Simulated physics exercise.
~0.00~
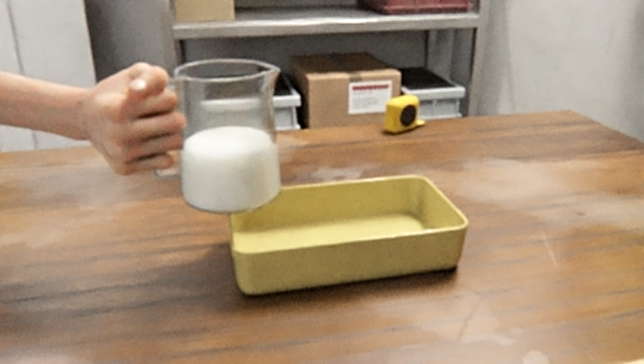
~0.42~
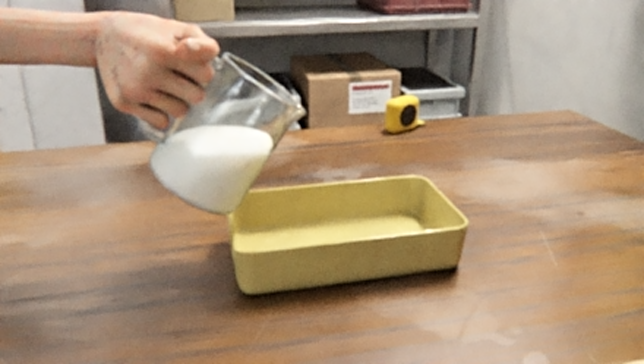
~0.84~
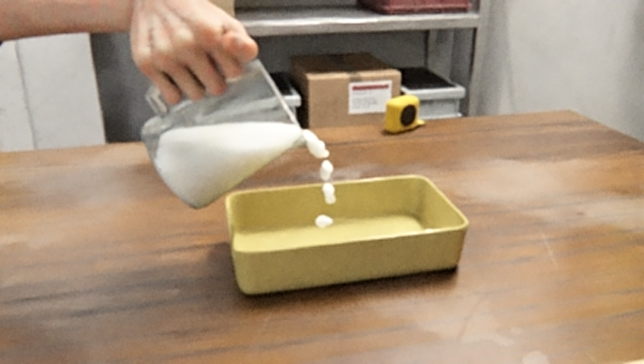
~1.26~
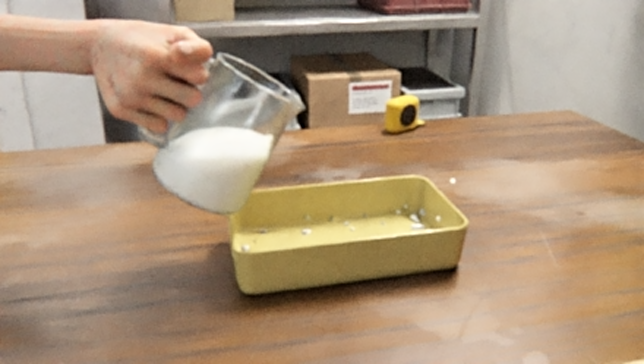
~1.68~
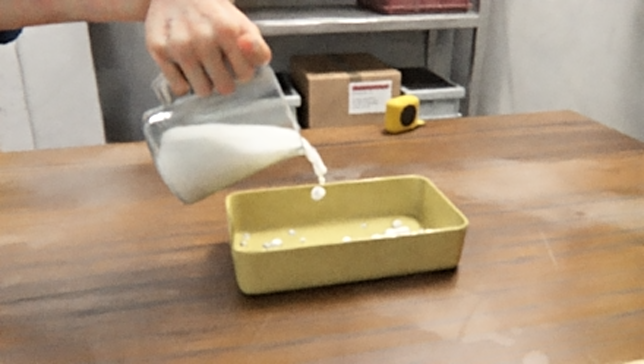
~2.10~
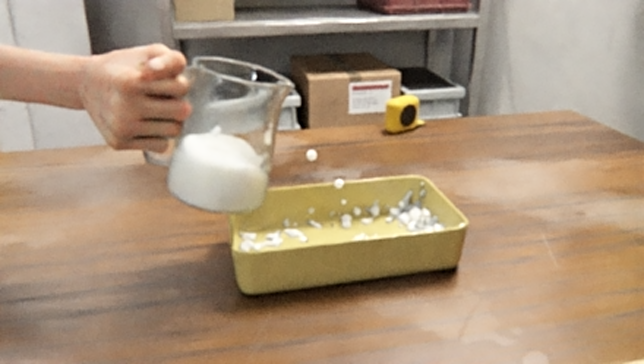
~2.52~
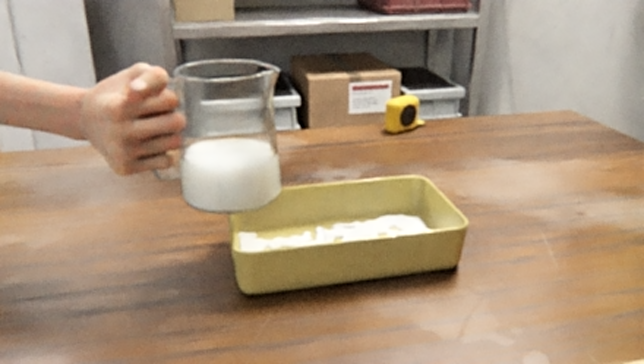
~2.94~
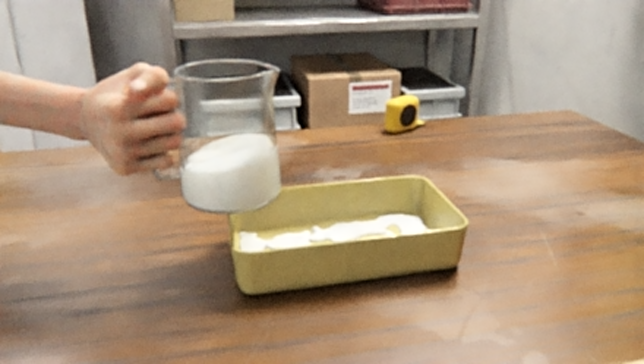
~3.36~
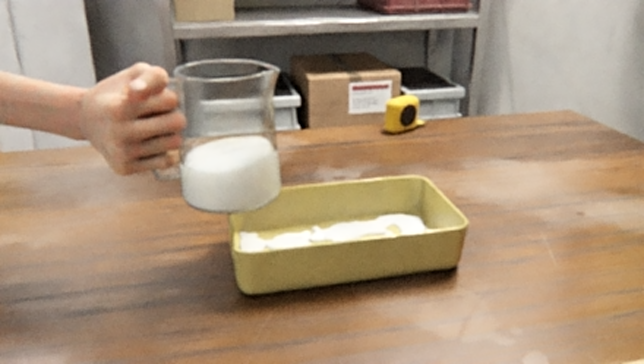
A hand tips a glass pitcher twice, pouring some milk into a yellow rectangular dish.
